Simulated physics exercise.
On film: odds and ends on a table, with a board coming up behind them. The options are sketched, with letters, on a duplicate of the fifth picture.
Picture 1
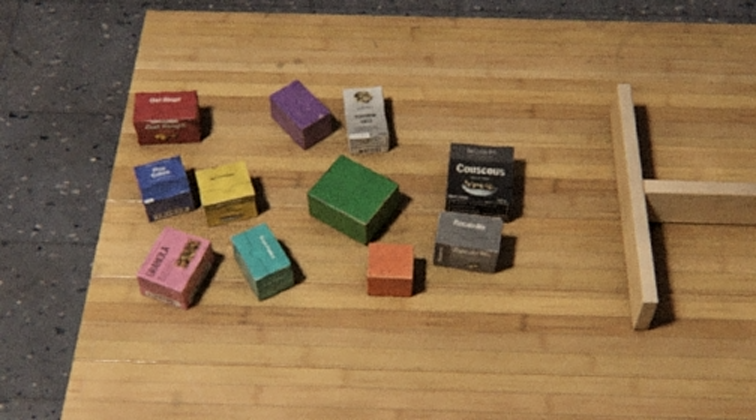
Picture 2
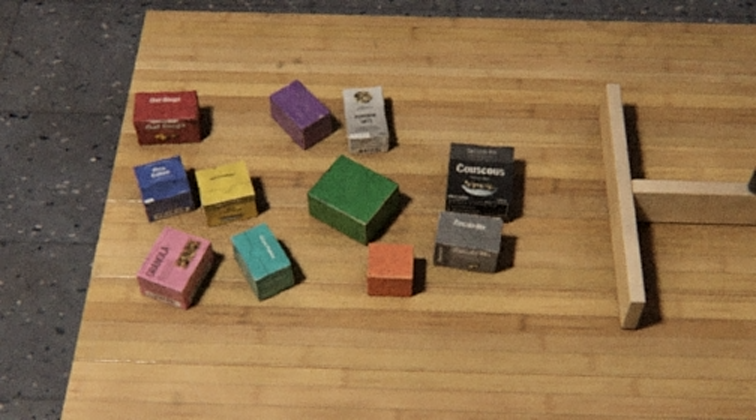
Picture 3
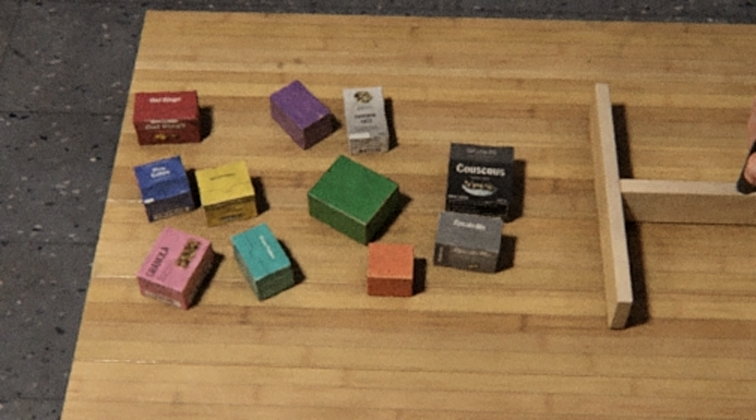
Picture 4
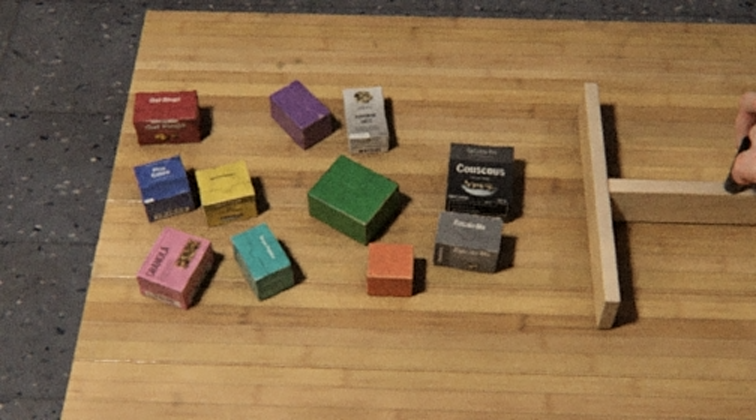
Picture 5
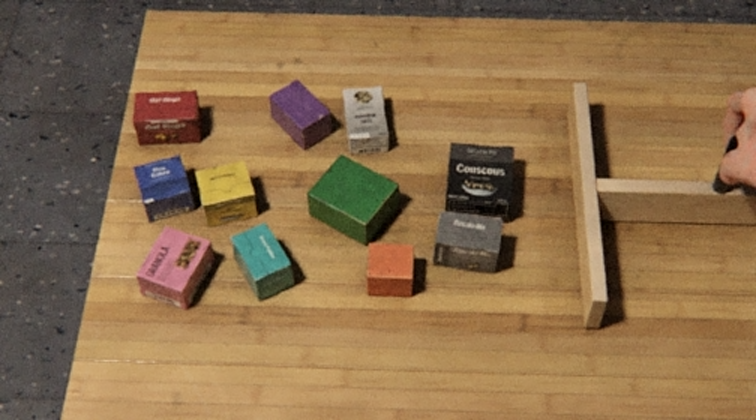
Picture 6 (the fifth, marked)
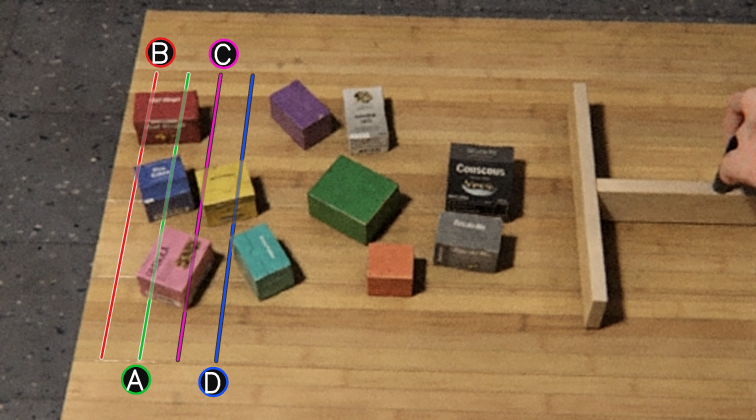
To begin with, small coloured boxes and blocks sit scattered on a wooden table, with an upright T-shaped board standing to their right. The board slides slowly left, and a hand gripping its handle comes into view at the right edge. The boxes stay still, with a gap still separating them from the board.
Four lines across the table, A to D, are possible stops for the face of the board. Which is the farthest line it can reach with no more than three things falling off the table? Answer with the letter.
Line D.
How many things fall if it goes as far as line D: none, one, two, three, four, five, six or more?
By then, two.
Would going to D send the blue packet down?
Yes.
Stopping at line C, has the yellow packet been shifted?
Yes.
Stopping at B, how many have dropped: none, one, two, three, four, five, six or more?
In all, six or more.
On the marked copy, A at (166, 204); B at (131, 203); C at (201, 205); D at (236, 206).
Following D. Soon after the start, board (463, 181); orange block (372, 275); grey packet (422, 243).
Later, board (335, 177); blue packet (114, 191); yellow packet (164, 202).
In the end, board (238, 175); blue packet over the edge; yellow packet over the edge; two fallen.
As for the rest, A drops seven; B drops nine; C drops five.
